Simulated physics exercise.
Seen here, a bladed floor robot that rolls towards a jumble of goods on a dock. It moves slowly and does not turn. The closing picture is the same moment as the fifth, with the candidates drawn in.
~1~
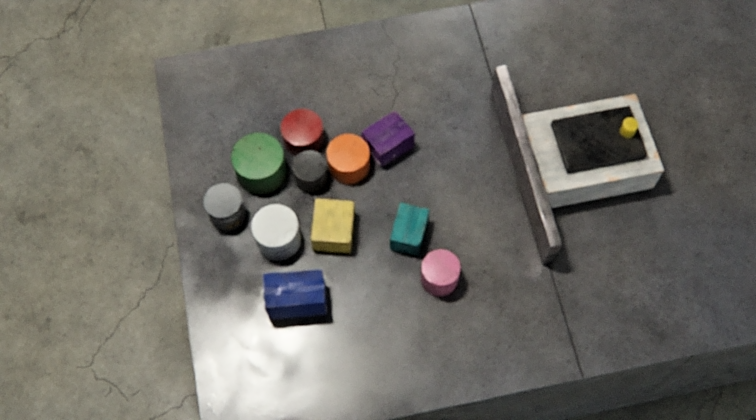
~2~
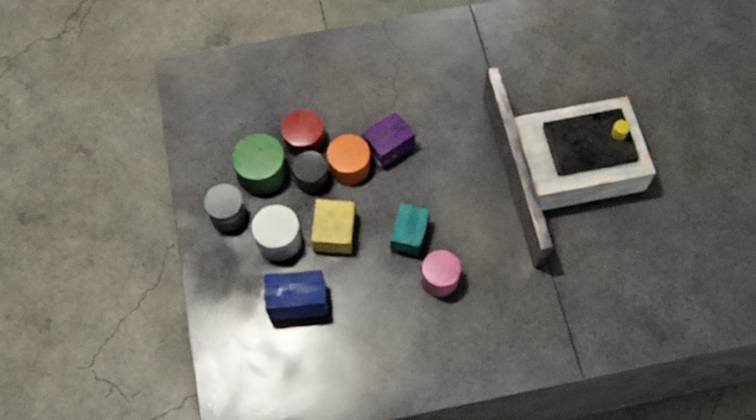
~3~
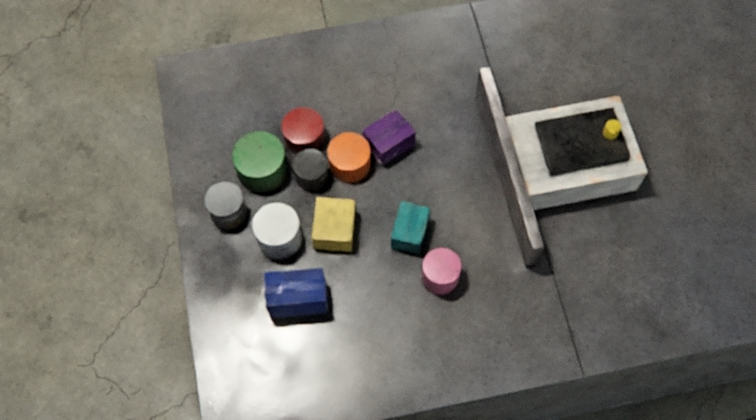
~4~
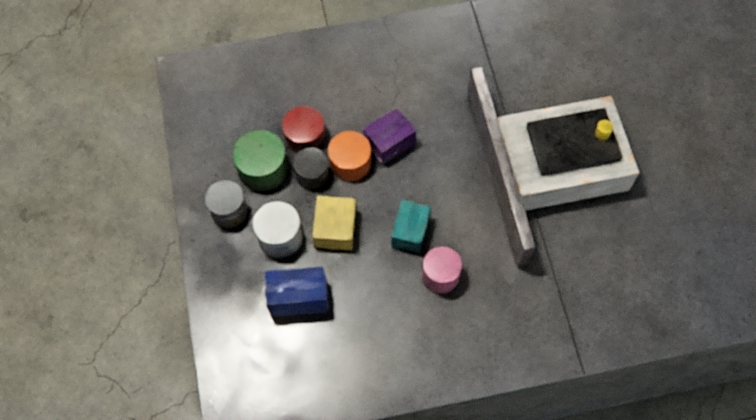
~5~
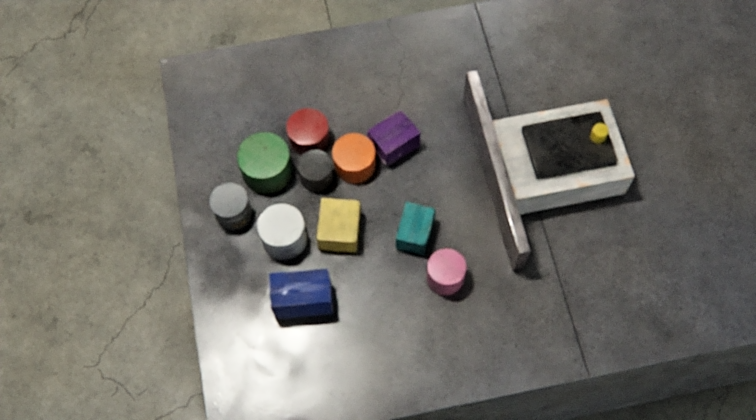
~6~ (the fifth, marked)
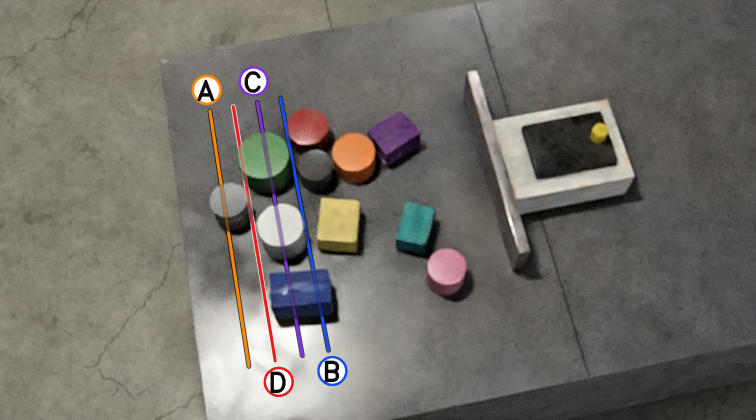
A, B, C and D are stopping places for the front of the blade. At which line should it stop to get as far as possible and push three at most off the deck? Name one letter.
Line D.
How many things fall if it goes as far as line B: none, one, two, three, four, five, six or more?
By then, none.
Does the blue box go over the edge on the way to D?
By then, no.
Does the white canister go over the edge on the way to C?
No.
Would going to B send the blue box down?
By then, no.
On the copy, A at (228, 231); B at (303, 216); C at (278, 221); D at (253, 226).
On D. First, robot (476, 162); green canister (261, 163); pink canister (406, 281).
Then, robot (387, 179); grey pail (216, 203); white canister (226, 239).
Finally, robot (320, 192); grey pail over the edge; white canister over the edge; three fallen.
By contrast, A drops five; B is within the limit but short; C is within the limit but short.
